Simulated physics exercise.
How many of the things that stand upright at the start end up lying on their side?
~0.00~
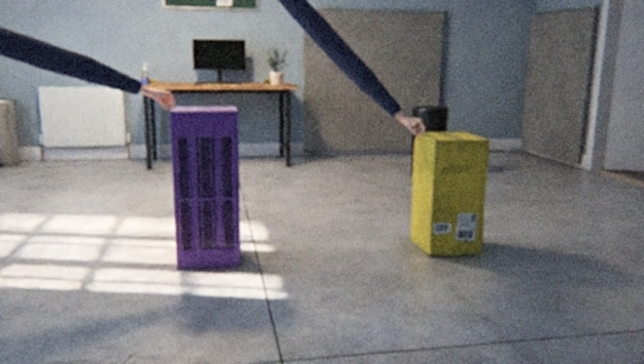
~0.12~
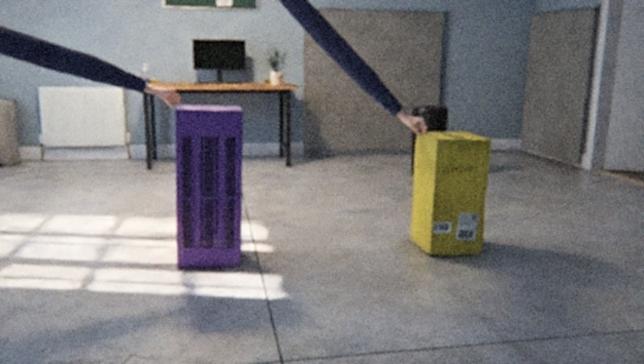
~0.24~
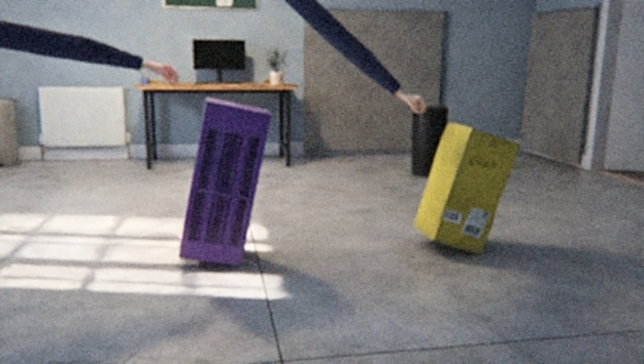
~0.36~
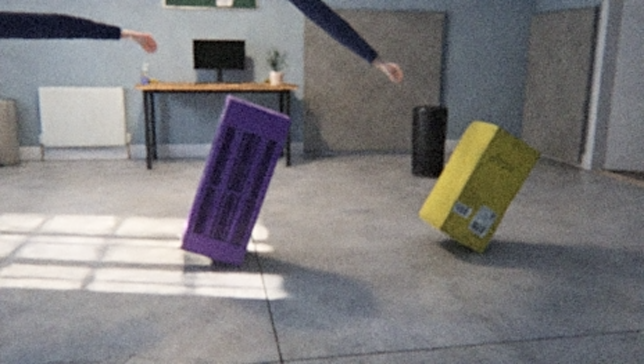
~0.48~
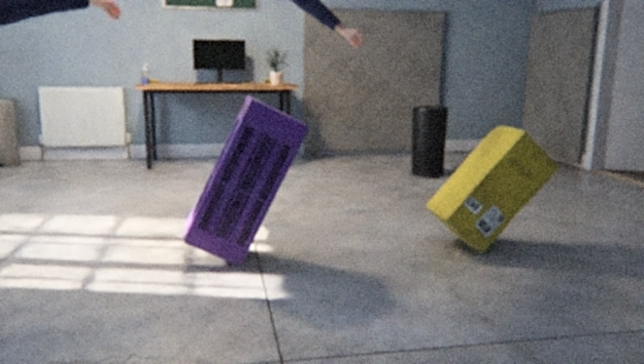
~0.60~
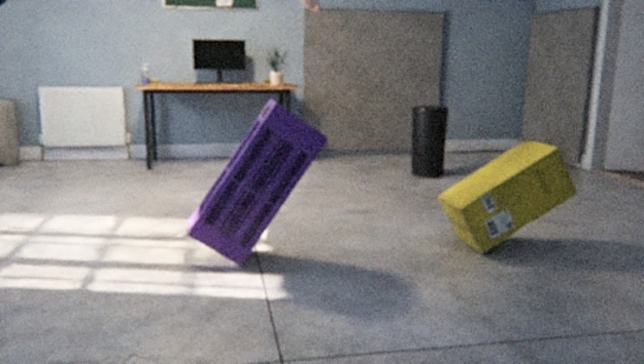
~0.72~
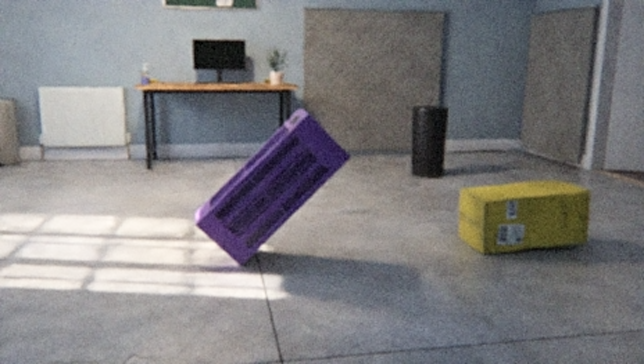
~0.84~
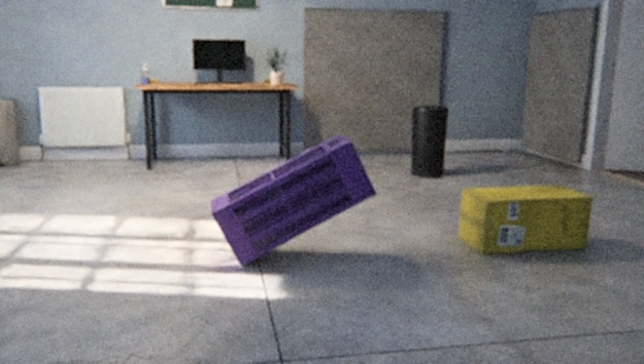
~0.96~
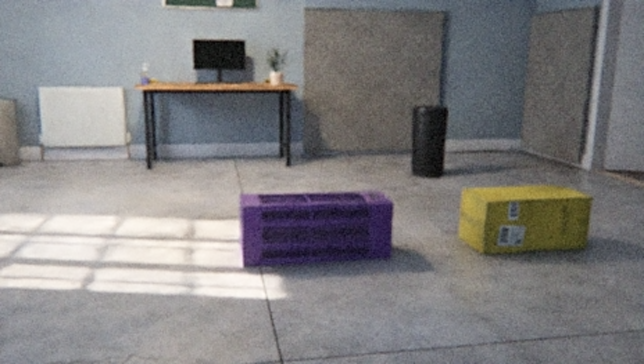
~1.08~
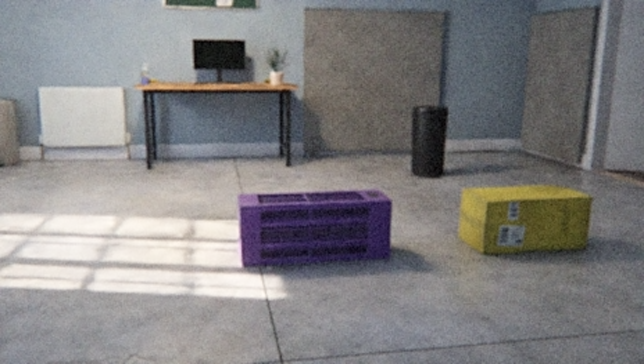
Two of them do. Both the purple crate and the yellow parcel are lying on their sides at the end.
